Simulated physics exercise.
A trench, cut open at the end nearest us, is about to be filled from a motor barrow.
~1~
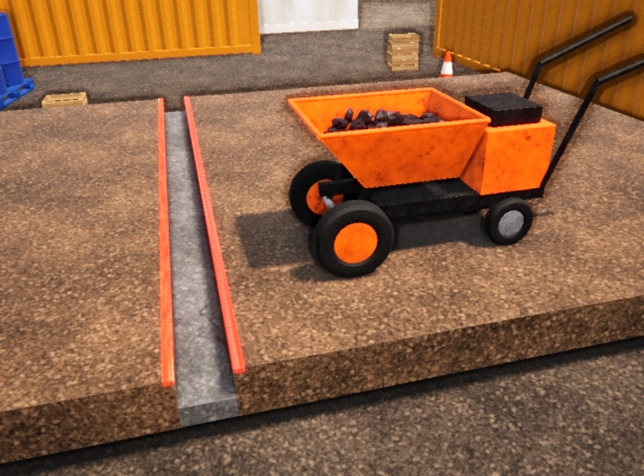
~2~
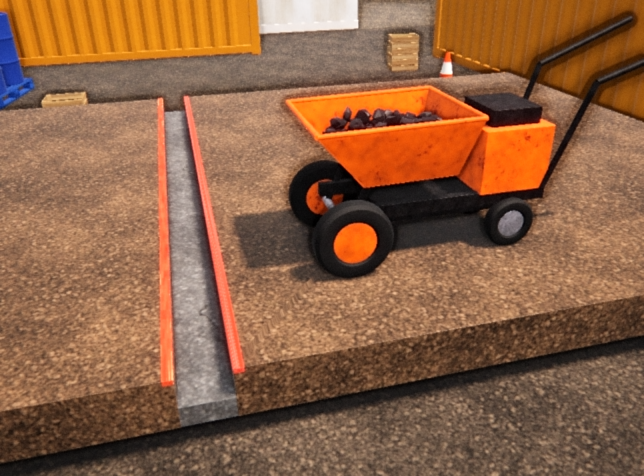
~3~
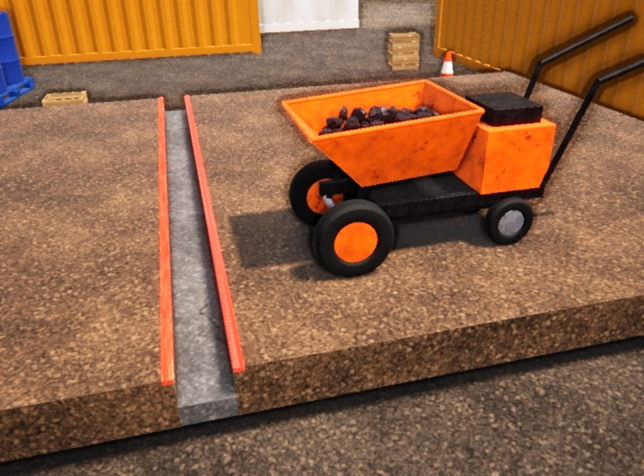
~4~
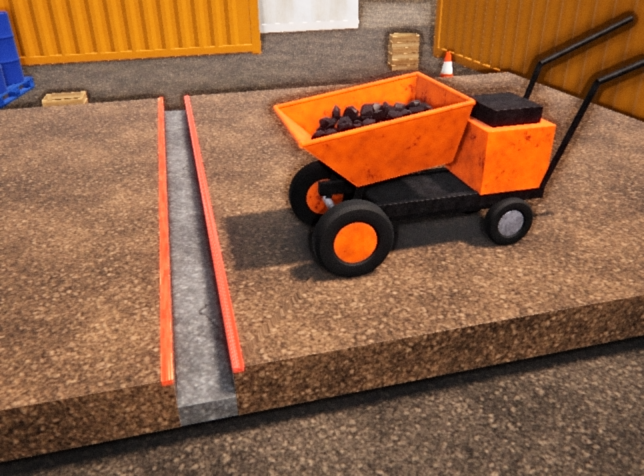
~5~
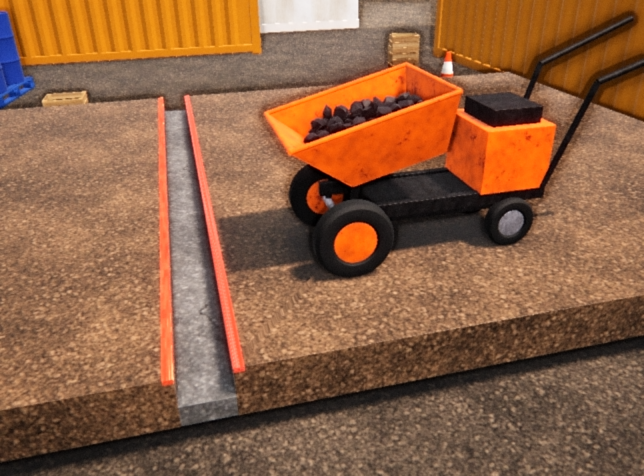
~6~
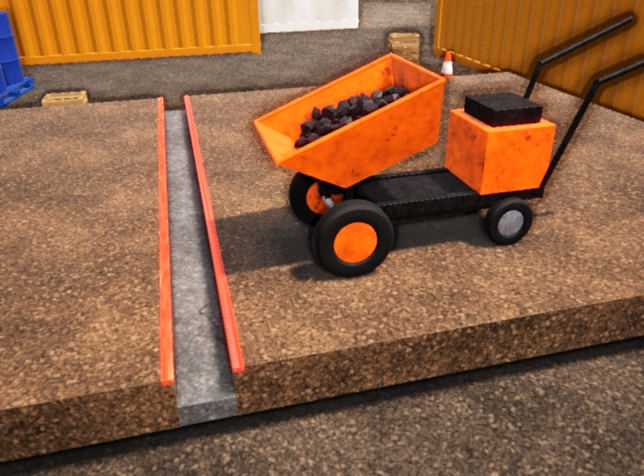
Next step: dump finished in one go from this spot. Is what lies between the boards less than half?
No, it is more than half.
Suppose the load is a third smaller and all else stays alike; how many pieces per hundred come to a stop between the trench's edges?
About 90 per cent.
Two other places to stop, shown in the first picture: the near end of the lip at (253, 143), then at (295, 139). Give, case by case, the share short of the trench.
First spot 0 per cent, second spot 0 per cent.
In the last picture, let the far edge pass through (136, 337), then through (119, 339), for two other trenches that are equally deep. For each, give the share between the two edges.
The share would be 90 % first and 90 % second.
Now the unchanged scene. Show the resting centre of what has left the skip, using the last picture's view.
Close to (197, 274) in the last picture.
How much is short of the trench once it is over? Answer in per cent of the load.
Near 15 in every hundred.
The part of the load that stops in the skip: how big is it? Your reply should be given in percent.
It comes to about 5 percent.
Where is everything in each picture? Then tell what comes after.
The first picture shows lip of the skip at (320, 137), level; top of the load at (391, 123), lumps of coal; first edge of the trench at (230, 322); far edge at (166, 333), the trench under half as wide as the skip, and about half as deep as wide.
The second picture shows lip of the skip at (317, 138), tipped barely; top of the load at (389, 123).
The third picture shows lip of the skip at (312, 140), tipped barely; top of the load at (405, 125).
The fourth picture shows lip of the skip at (302, 145), tipped a little; top of the load at (390, 114).
The fifth picture shows lip of the skip at (291, 153), tipped clearly; top of the load at (408, 117).
The sixth picture shows lip of the skip at (278, 163), tipped clearly; top of the load at (395, 111); first edge of the trench at (230, 322); far edge at (166, 332).
Soon, skip tipped steeply; all in the skip.
A while on, skip tipped right over; most in the skip; a small part short of the trench; about a quarter in or heaped over the trench; a stray few falling.
Towards the end, skip tipped right over; a small part in the skip; a small part short of the trench; most in or heaped over the trench; a small part beyond it.
Finally, skip tipped right over; a small part in the skip; a small part short of the trench; most in or heaped over the trench; a small part beyond it.
